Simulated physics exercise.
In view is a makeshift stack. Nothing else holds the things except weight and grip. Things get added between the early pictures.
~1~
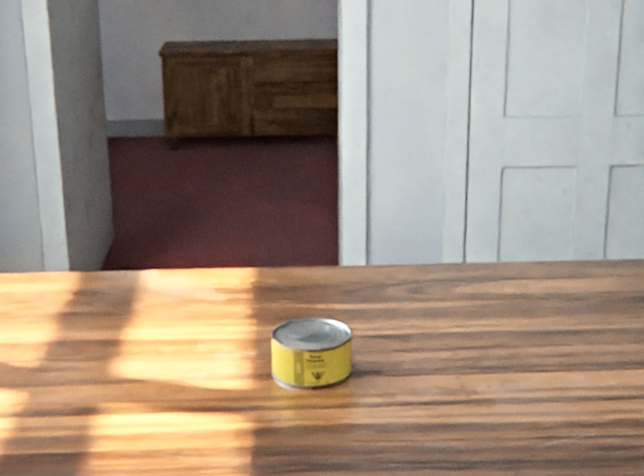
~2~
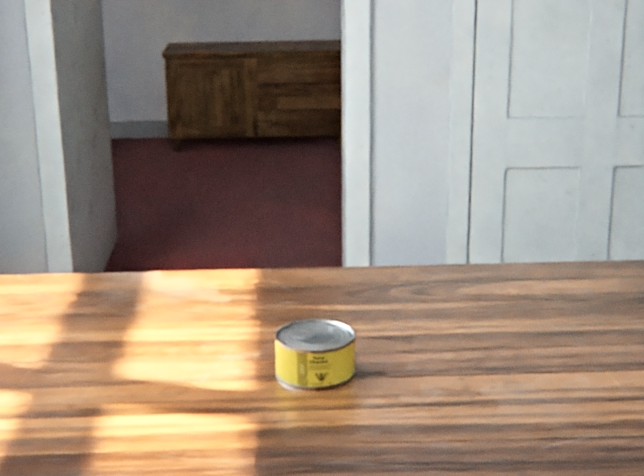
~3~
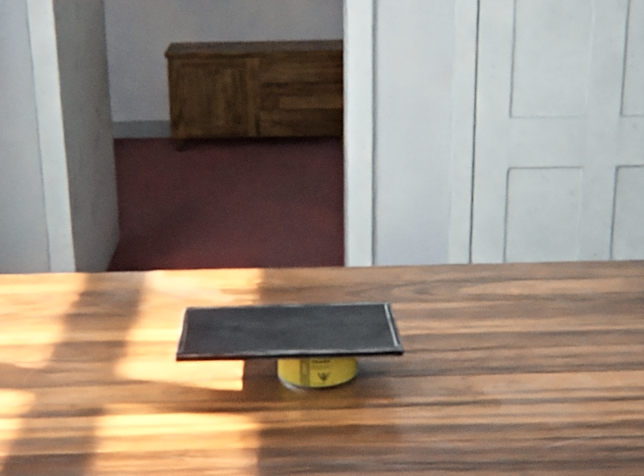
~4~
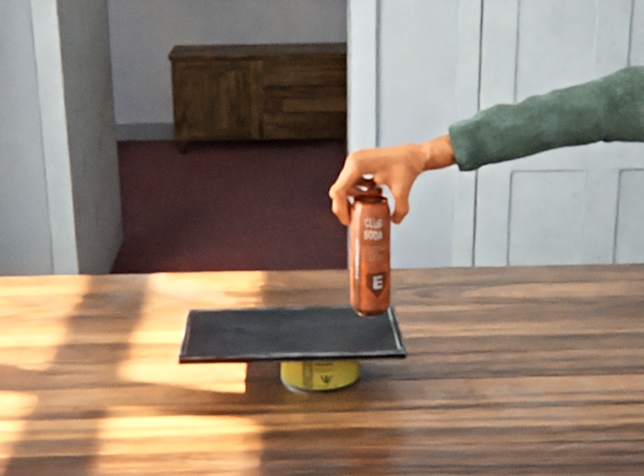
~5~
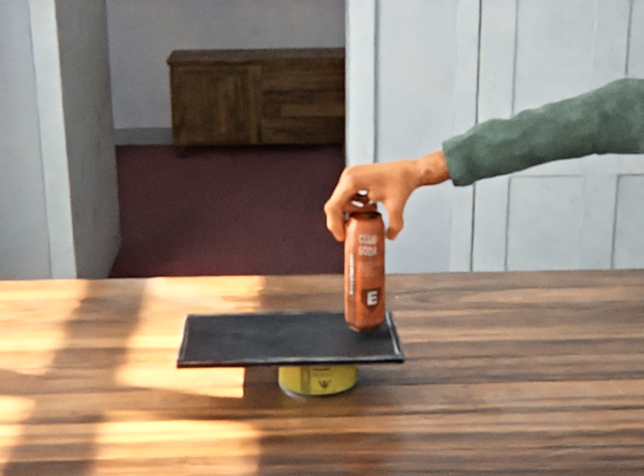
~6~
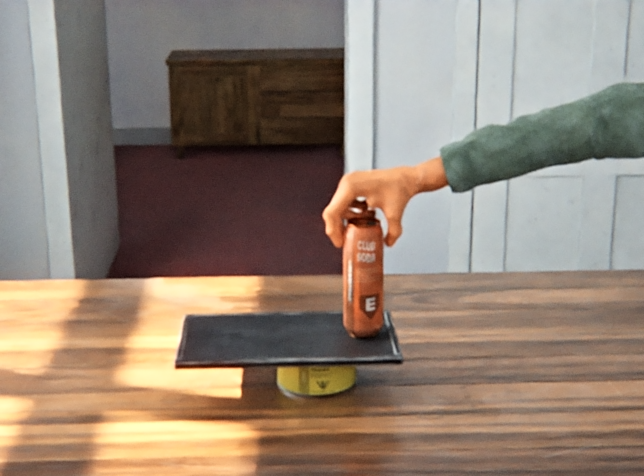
A hand lowers an orange can onto the right side of a black lid atop a yellow tin.
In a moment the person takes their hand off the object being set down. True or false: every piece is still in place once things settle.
True.
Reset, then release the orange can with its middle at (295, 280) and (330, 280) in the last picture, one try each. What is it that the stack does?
Case A: It survives; case B: It survives.
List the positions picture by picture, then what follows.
In the first frame, the last thing is not in view yet.
In the second frame, the last thing is not in view yet.
In the third frame, the last thing is not in view yet; black lid (289, 330).
In the fourth frame, on its way; orange can (371, 256); black lid (292, 333).
In the fifth frame, on its way; orange can (365, 272); black lid (290, 338).
In the sixth frame, in place under the hand; orange can (363, 278); black lid (288, 338).
Then, 0.20 s on from there, no change.
Then, 0.40 s on from there, orange can resting near (363, 278).
In the end, all 3 unmoved. At the end, from the last picture's camera, orange can near (363, 278). The stack holds.
